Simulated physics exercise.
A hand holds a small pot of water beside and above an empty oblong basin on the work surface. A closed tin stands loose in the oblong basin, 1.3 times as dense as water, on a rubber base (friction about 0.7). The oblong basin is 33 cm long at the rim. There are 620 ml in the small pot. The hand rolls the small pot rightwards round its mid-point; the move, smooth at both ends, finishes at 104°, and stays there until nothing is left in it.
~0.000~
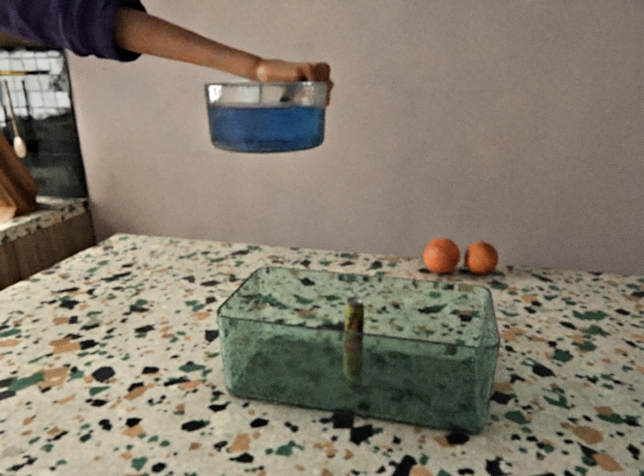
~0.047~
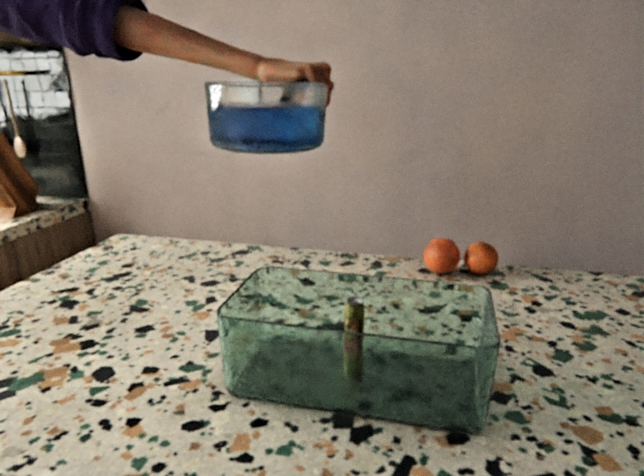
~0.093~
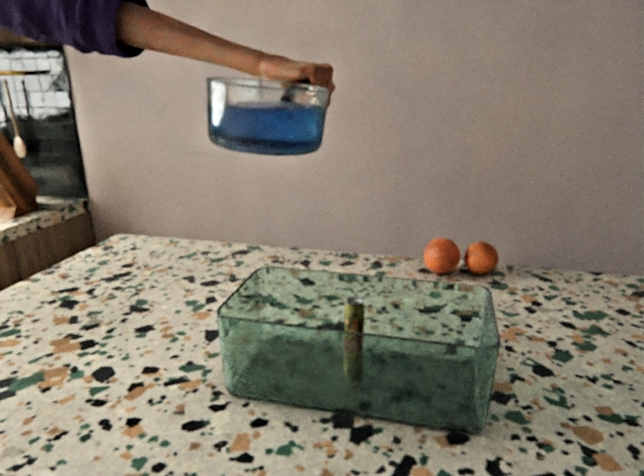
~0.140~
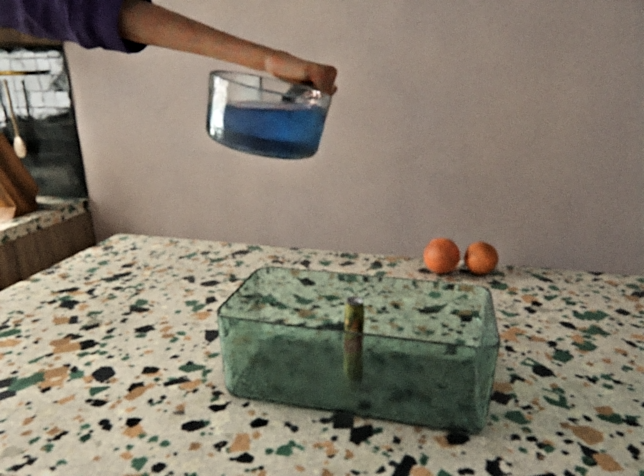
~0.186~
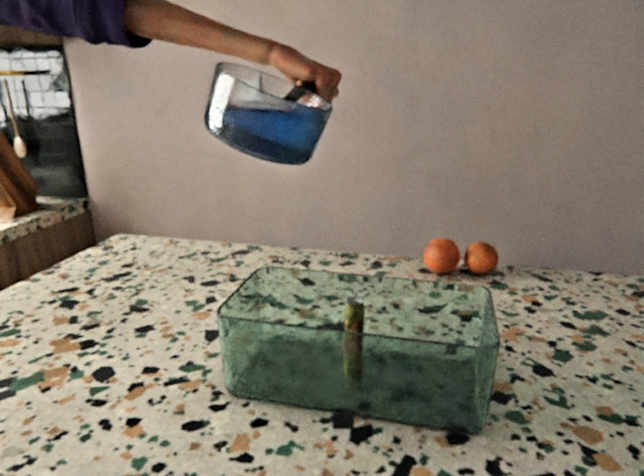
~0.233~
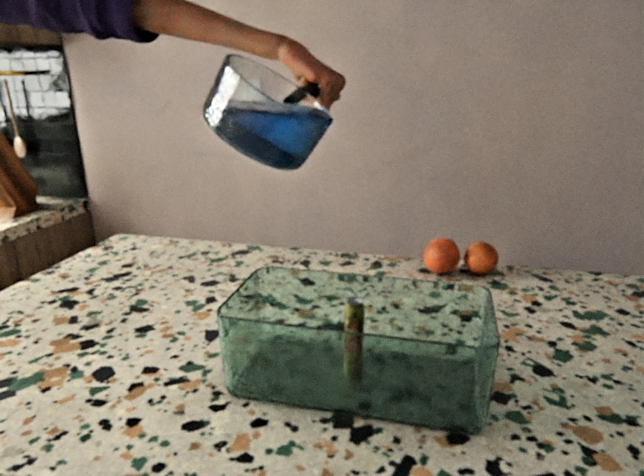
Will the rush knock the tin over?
The tin falls.
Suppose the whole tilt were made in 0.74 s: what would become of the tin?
Then it falls.
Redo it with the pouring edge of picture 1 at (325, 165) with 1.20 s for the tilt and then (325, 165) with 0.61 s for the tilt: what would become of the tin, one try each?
First it stays up; then it remains upright.
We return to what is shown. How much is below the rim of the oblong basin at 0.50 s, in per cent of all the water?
Near 8 in a hundred.
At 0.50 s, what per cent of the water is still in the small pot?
Near 28 in a hundred.
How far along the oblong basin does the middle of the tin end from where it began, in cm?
Some 7.5 cm.
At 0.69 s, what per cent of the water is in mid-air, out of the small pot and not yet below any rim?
Some 14 per cent.
By 0.50 s the tilt is 95° and 27 per cent is still to pour; the tin stands where it began.
By 0.69 s the tilt is 104° and 6 per cent is still to pour; the tin stands where it began.
By 0.89 s the tilt is 104° and 1 per cent is still to pour; the tin leans 16°.
By 1.11 s the tilt is 104° and 0 per cent is still to pour; the tin lies on its side.
At rest the tin lies on its side.
